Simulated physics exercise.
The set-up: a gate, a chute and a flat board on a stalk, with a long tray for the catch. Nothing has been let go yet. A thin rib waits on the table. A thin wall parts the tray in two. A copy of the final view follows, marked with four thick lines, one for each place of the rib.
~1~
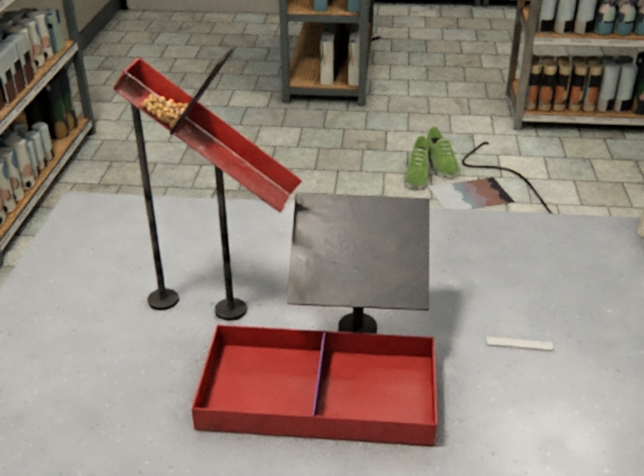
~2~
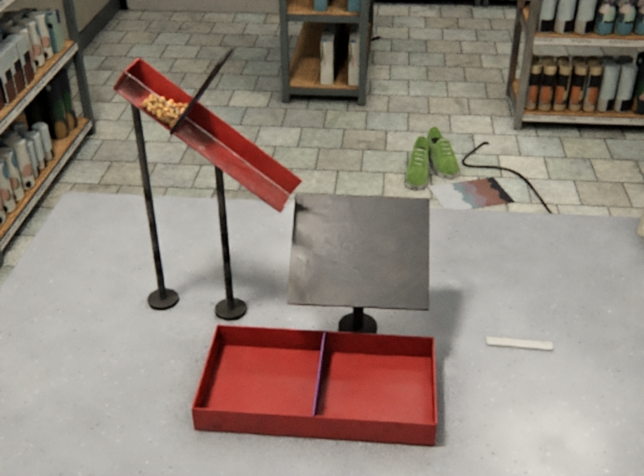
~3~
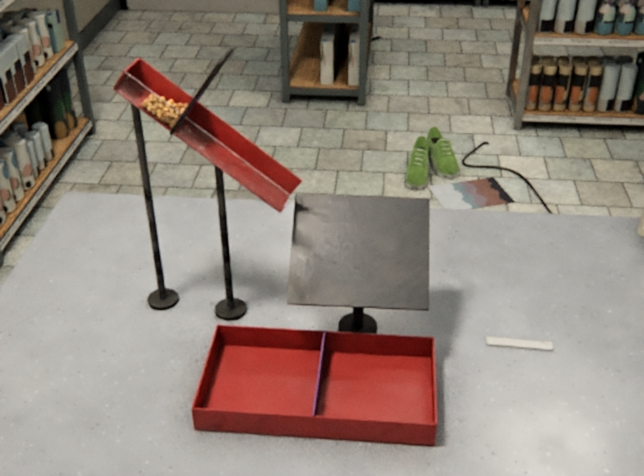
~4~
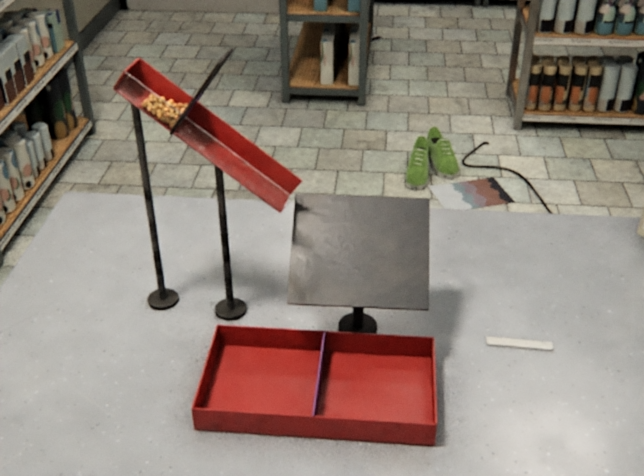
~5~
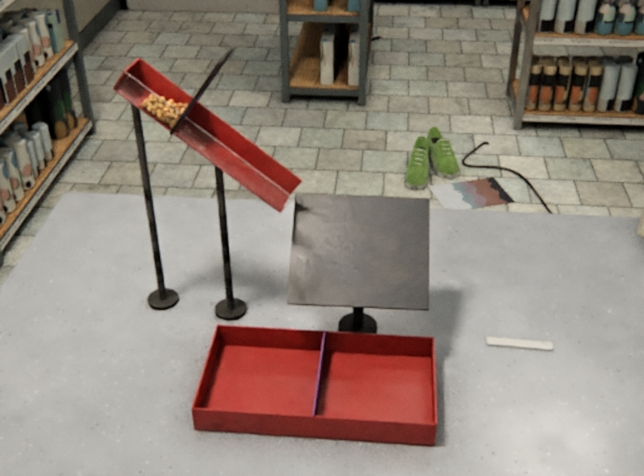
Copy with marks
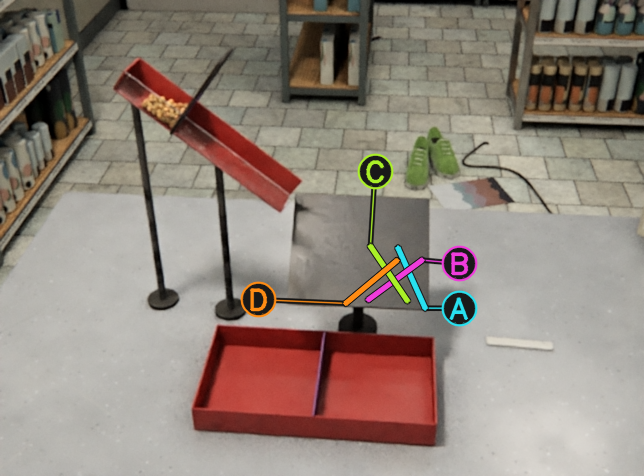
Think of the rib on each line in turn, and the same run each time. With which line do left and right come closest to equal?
The best line is D.
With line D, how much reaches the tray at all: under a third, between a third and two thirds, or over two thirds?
It is over two thirds.
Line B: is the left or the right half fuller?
Right.
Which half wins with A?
The right half.
On the marked copy, line A from (397, 247) to (425, 308); line B from (422, 260) to (368, 299); line C from (370, 246) to (407, 300); line D from (397, 260) to (345, 303).
With A, of what is caught, just a few in the left half, almost all in the right.
With B, of what is caught, about a tenth in the left half, almost all in the right.
With C, of what is caught, just a few in the left half, almost all in the right.
With D, of what is caught, roughly two thirds in the left half, roughly a third in the right.
